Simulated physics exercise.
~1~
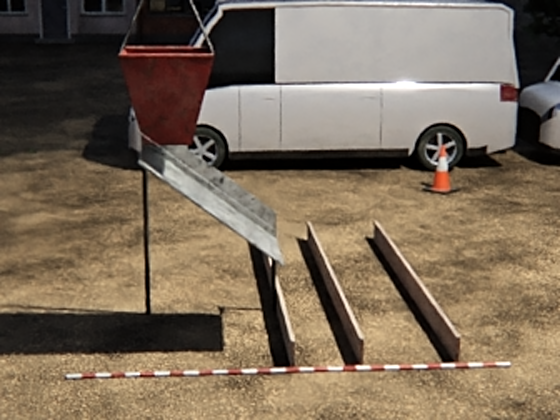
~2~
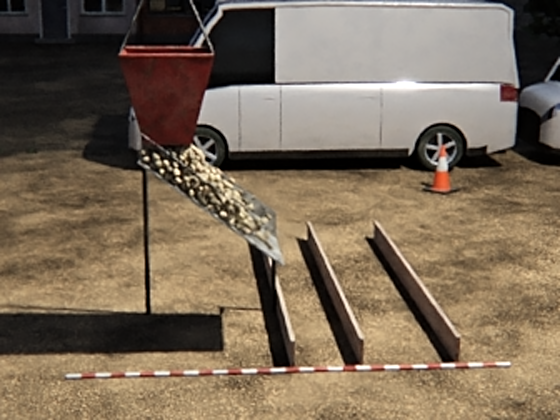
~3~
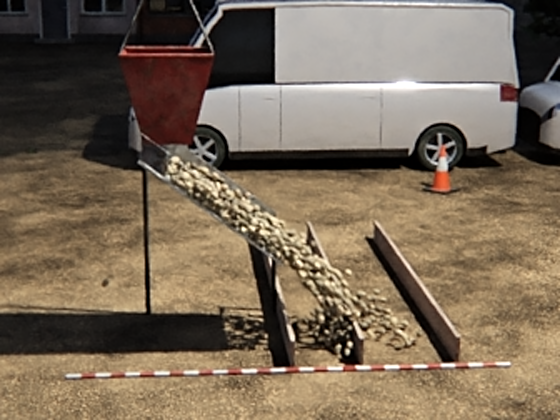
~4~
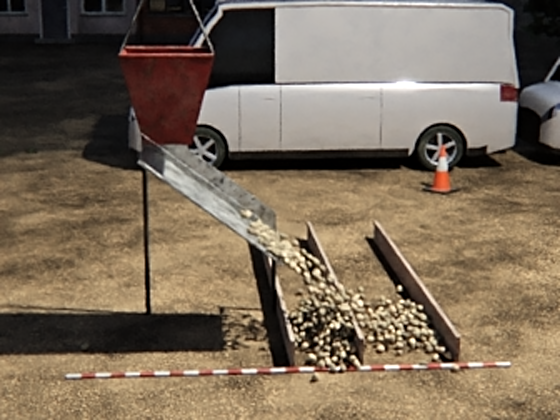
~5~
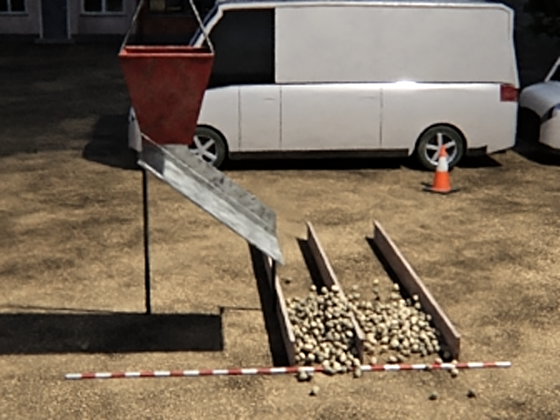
Pale, rounded stones drop from a red skip onto a sloping steel slide, pour down to the right and spill between three fixed boards on the ground near a parked white van. They settle in both bays, with more in the left one, leaving the slide empty.
